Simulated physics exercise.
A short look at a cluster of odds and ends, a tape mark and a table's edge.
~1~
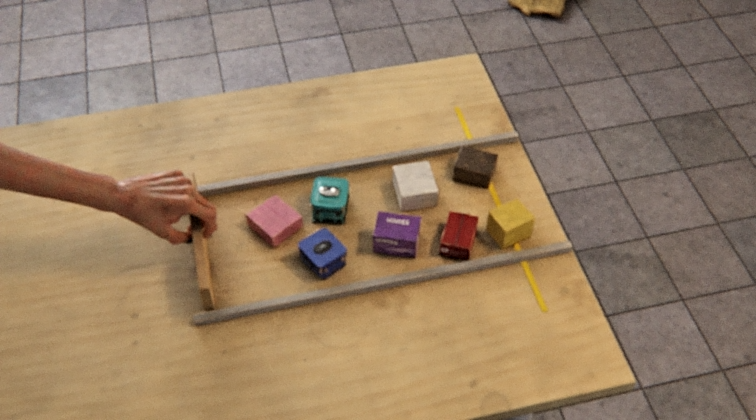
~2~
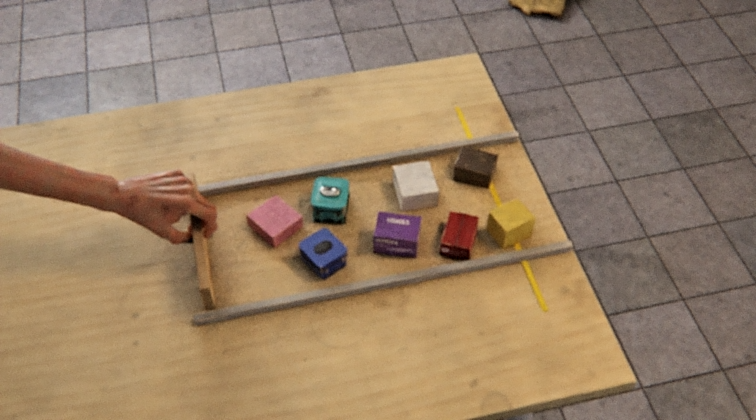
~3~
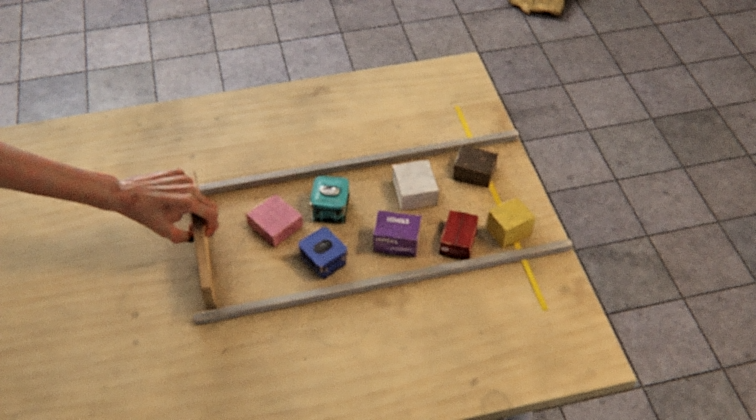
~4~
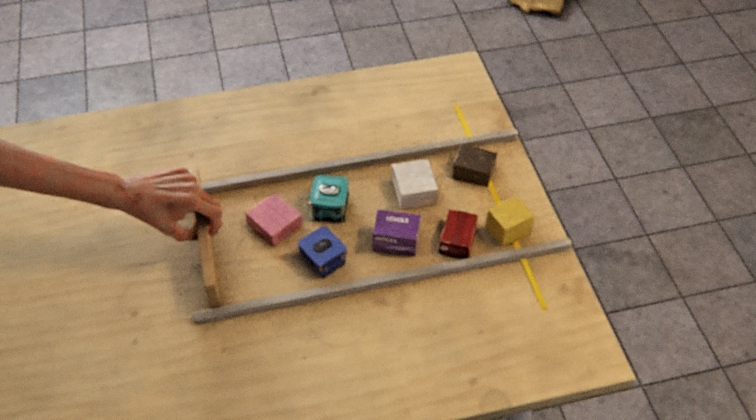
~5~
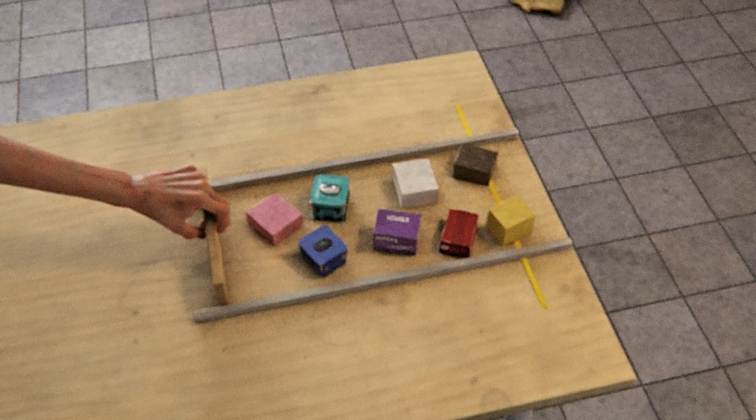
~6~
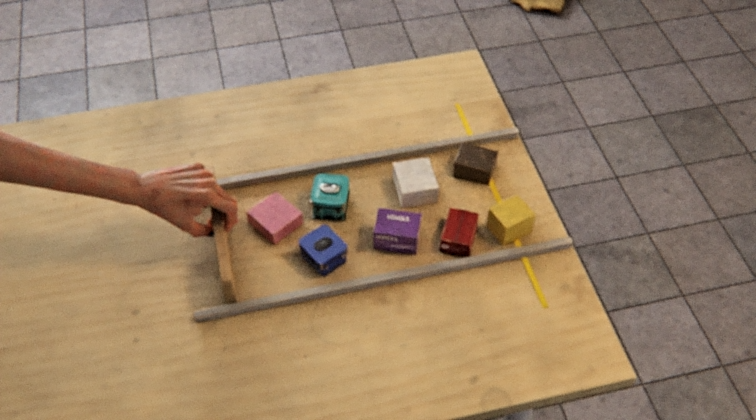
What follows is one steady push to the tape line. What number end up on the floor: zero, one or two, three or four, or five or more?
In the end the number that fall off is five or more.
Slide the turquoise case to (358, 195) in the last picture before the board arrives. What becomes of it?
Then it is lost.
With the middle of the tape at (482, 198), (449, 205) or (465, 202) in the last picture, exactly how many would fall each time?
It would be 4, 2 and 4.
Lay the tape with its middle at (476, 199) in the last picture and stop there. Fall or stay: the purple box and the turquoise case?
The purple box is kept; the turquoise case survives.
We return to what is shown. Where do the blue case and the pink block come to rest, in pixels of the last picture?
Near (527, 217) and (512, 182).
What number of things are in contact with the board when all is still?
2 of them.
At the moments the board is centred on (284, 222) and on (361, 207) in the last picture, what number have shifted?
First 2, then 7.
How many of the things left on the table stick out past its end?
It comes to 0.
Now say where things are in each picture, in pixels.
Yellow block (510, 224); black block (475, 167); red box (459, 236); board (199, 240); tape (496, 199), in the first frame.
Black block (476, 167); purple box (397, 234), in the second frame.
Red box (459, 235); blue case (323, 253), in the third frame.
Yellow block (510, 222); white block (414, 184), in the fourth frame.
Black block (475, 165); board (212, 236), in the fifth frame.
Yellow block (511, 220); black block (476, 164); red box (459, 232); board (220, 233); tape (497, 195), in the sixth frame.
Early on, none off yet; yellow block at rest near (511, 220); black block at rest near (476, 164); red box at rest near (459, 232).
A while later, none off yet; yellow block travelled about its own width near (545, 221); black block travelled about its own width near (522, 151); red box travelled about its own width near (512, 224).
Finally, the number that fall off is five or more; lost, turquoise case, purple box, white block, red box, black block and yellow block.
